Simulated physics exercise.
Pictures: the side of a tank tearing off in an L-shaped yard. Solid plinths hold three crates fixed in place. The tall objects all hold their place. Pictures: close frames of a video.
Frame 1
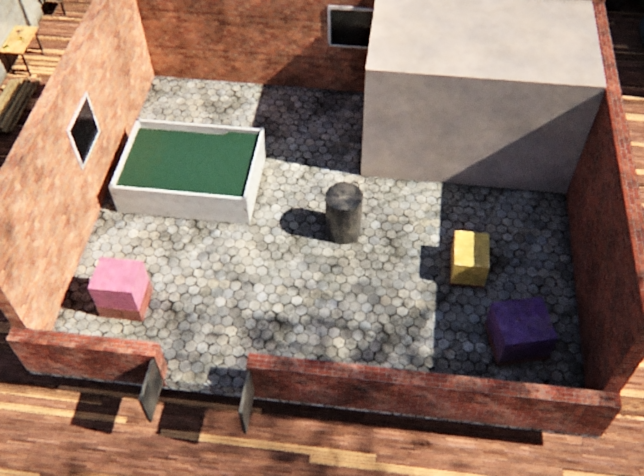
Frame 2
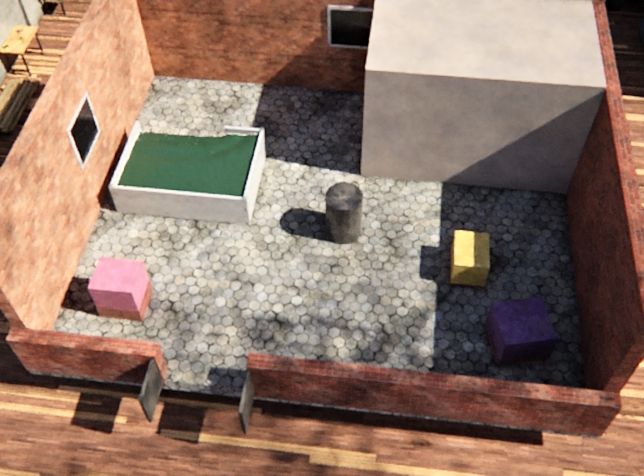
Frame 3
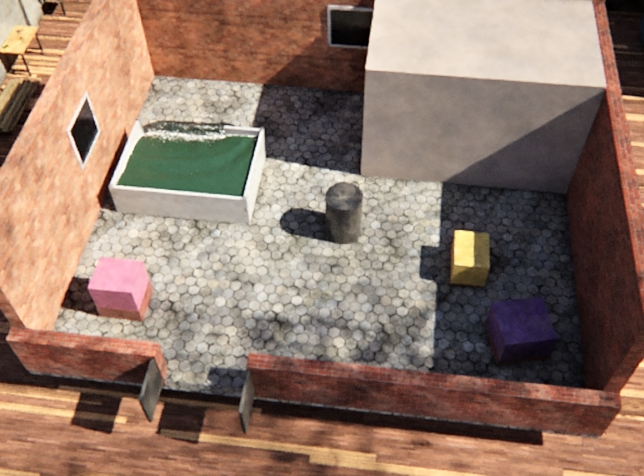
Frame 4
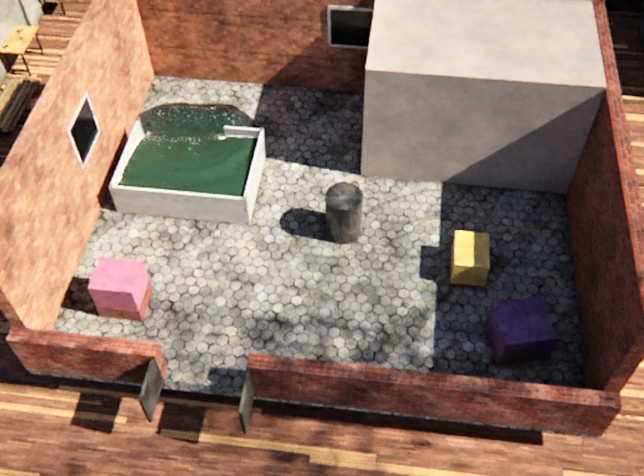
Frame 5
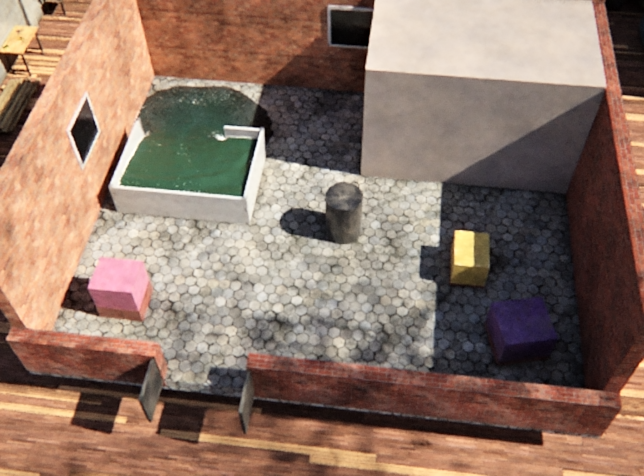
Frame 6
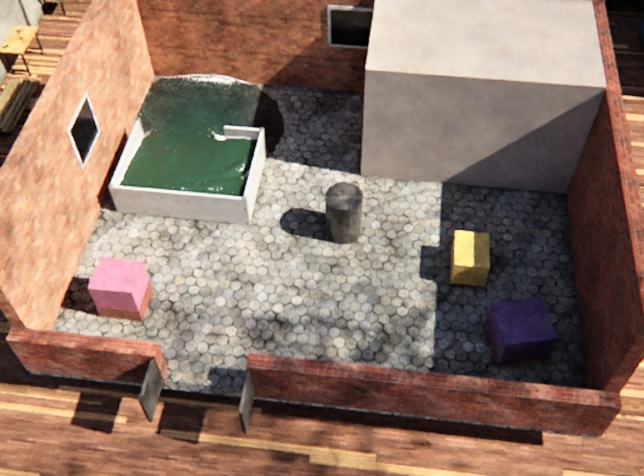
Green water pouring out through a gap in the far side of a white tank and spreading across a brick-walled paved yard.
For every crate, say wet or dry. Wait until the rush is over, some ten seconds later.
The pink crate remains clear of the water all along; the yellow crate doesn't remain clear of the water all along; the purple crate remains clear of the water all along.
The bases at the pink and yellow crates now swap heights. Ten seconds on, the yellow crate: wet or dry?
The yellow crate holds out.
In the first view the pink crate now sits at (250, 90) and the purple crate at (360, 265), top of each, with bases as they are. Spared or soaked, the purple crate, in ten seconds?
As far as I can tell, the purple crate is not reached.
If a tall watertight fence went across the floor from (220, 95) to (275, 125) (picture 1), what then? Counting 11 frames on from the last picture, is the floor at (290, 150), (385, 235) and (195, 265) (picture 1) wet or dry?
As listed: Awash, free of water, dry.
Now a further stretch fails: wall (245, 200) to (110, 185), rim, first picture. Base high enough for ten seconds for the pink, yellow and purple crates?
Going through them, the pink crate gets reached, the yellow crate gets reached and the purple crate gets reached.
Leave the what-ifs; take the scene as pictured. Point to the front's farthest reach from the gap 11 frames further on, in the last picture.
Pixel estimate: (367, 94).
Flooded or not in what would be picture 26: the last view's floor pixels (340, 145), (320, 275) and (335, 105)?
First inundated, second spared, third inundated.
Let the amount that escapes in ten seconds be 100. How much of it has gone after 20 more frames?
Share gone: About 0 %.
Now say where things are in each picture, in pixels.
The first frame shows still water in the tank at (190, 160).
In the second frame, the front is at a hidden place, out from the gap on the tank's far side.
In the third frame, the front is at a hidden place, out from the gap on the tank's far side.
In the fourth frame, water pours out on the tank's far side and has run to (247, 120).
In the fifth frame, the front is at (230, 91), out from the gap on the tank's far side.
In the sixth frame, the front is at (168, 78), out from the gap on the tank's far side.
A moment on, water covers 15 % of the floor; the pink crate not reached, the yellow crate not reached, the purple crate not reached.
Next, water covers 15 % of the floor; the pink crate not reached, the yellow crate not reached, the purple crate not reached.
Then, water covers 30 % of the floor; the pink crate not reached, the yellow crate not reached, the purple crate not reached.
Later, water covers 60 % of the floor; the pink crate water round its plinth, the yellow crate water round its plinth, the purple crate water round its plinth.
In the end, water covers 85 % of the floor; the pink crate stayed above the water, the yellow crate was topped, the purple crate stayed above the water.
